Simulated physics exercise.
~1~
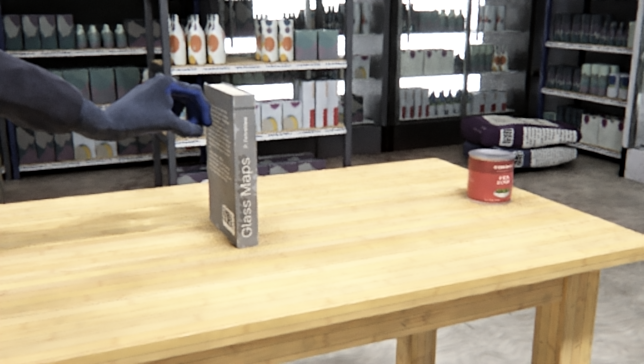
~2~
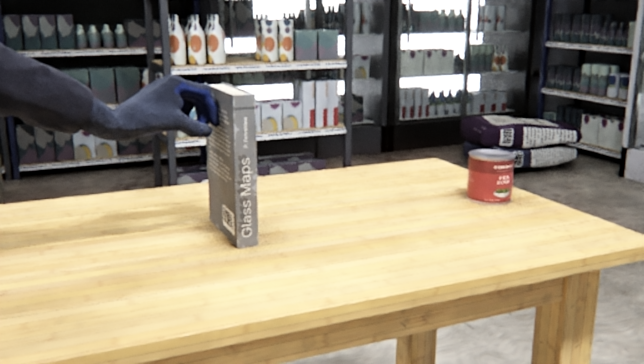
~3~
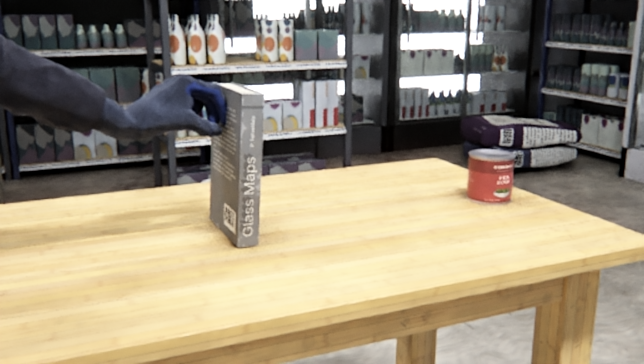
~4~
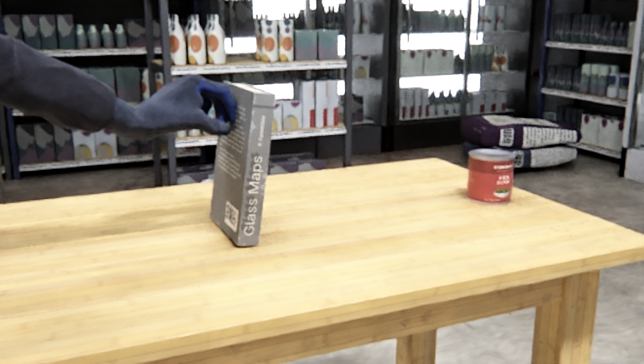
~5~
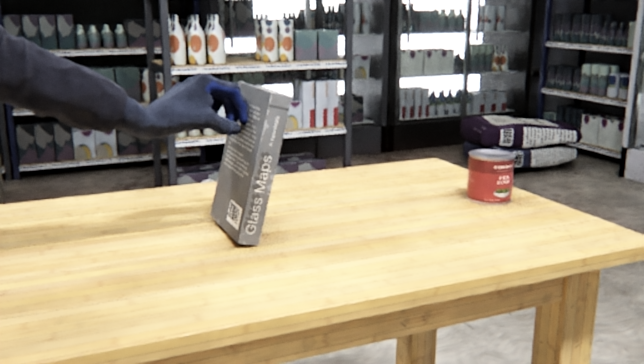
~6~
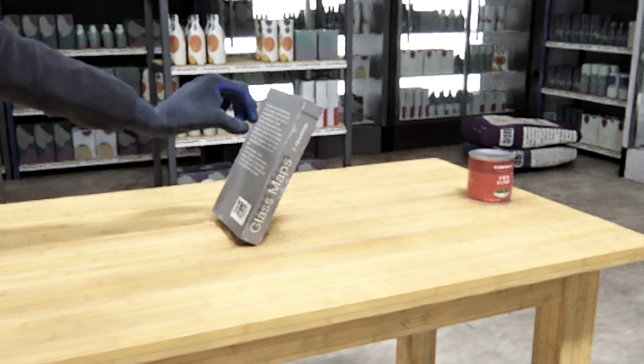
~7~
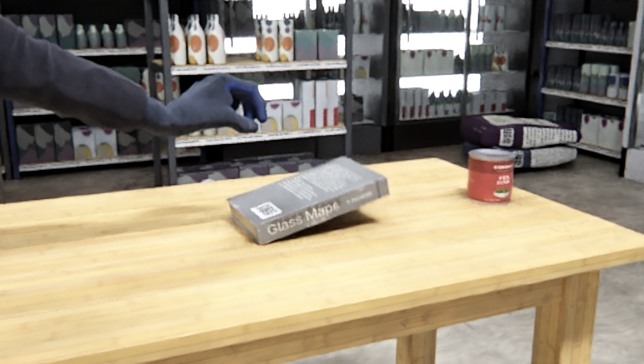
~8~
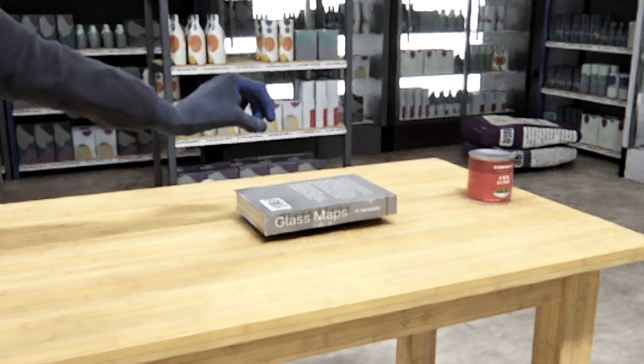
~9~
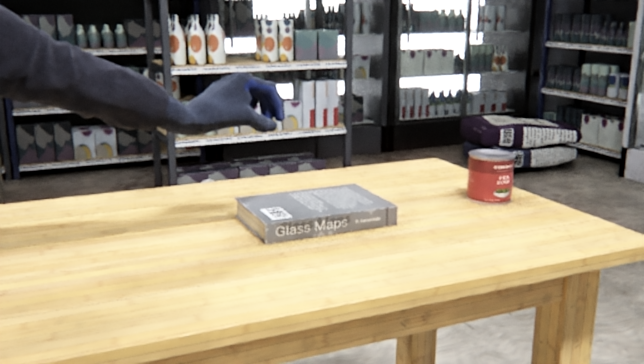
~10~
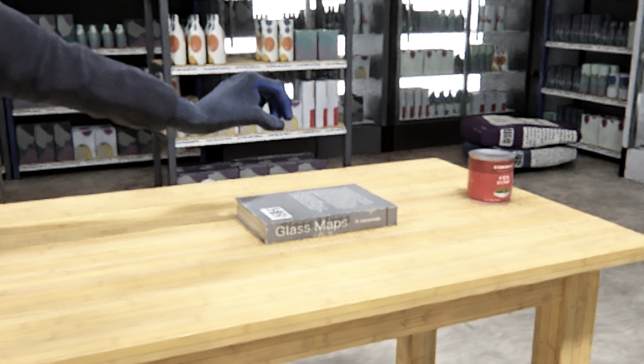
At the start, a grey book titled Glass Maps stands upright on a wooden table, with a red tin to its right and stocked shop shelves behind. A dark blue hand reaches in from the left and pushes near the top of the book. The book begins to lean to the right, tilting further as the hand keeps moving. It then topples away from the fingers and drops onto its side. The hand hovers above as the book settles flat. At the end, the book lies still on the table, short of the tin, which has not moved.
